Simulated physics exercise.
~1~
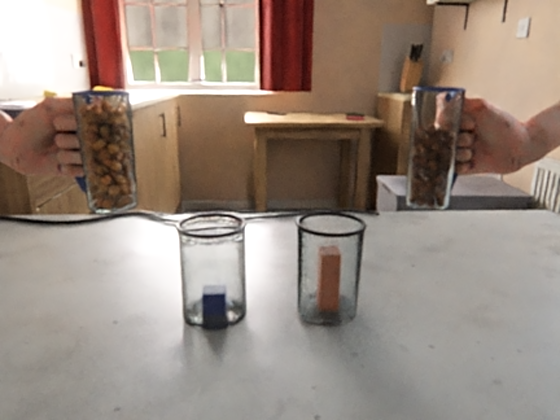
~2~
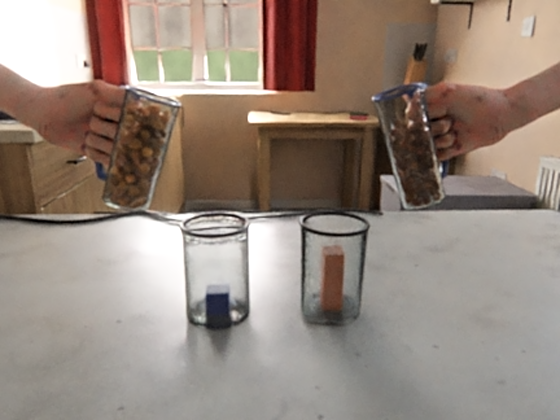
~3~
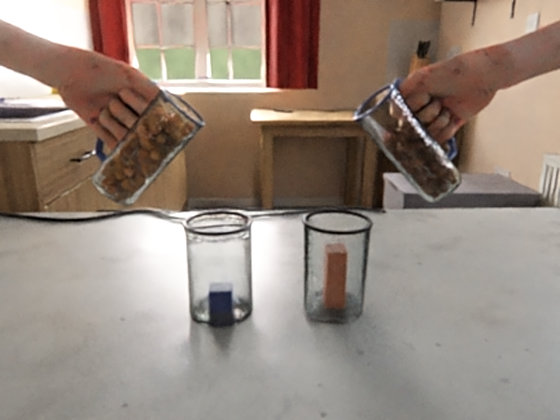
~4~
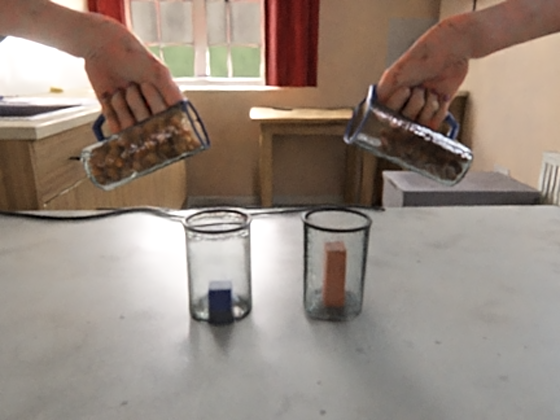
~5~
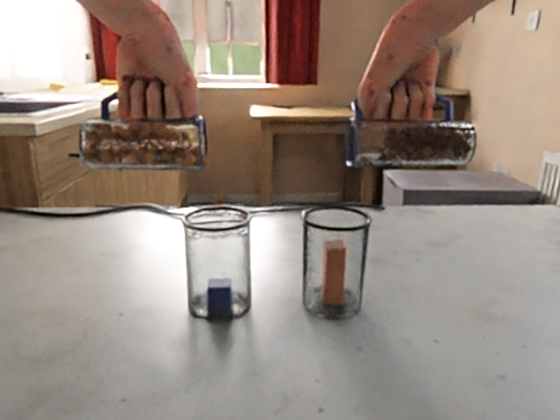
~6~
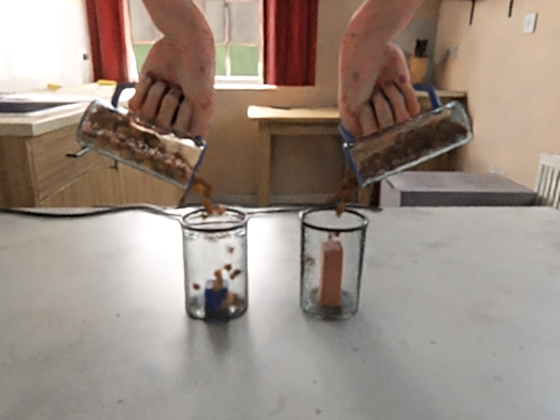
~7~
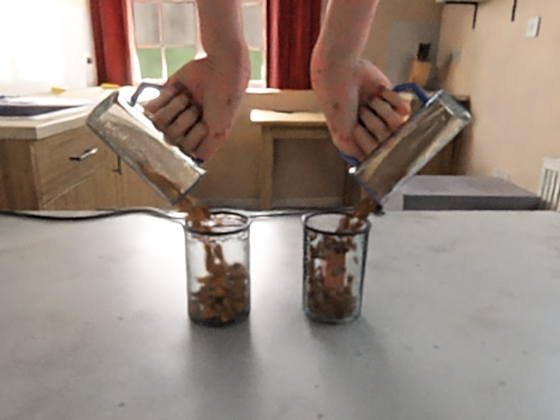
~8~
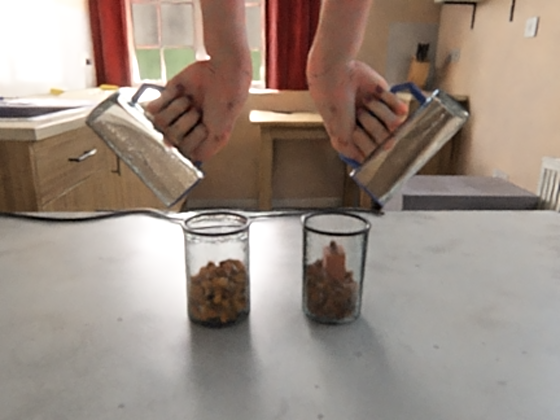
On a grey table, two hands pour brown pieces into glasses, covering only the blue block.
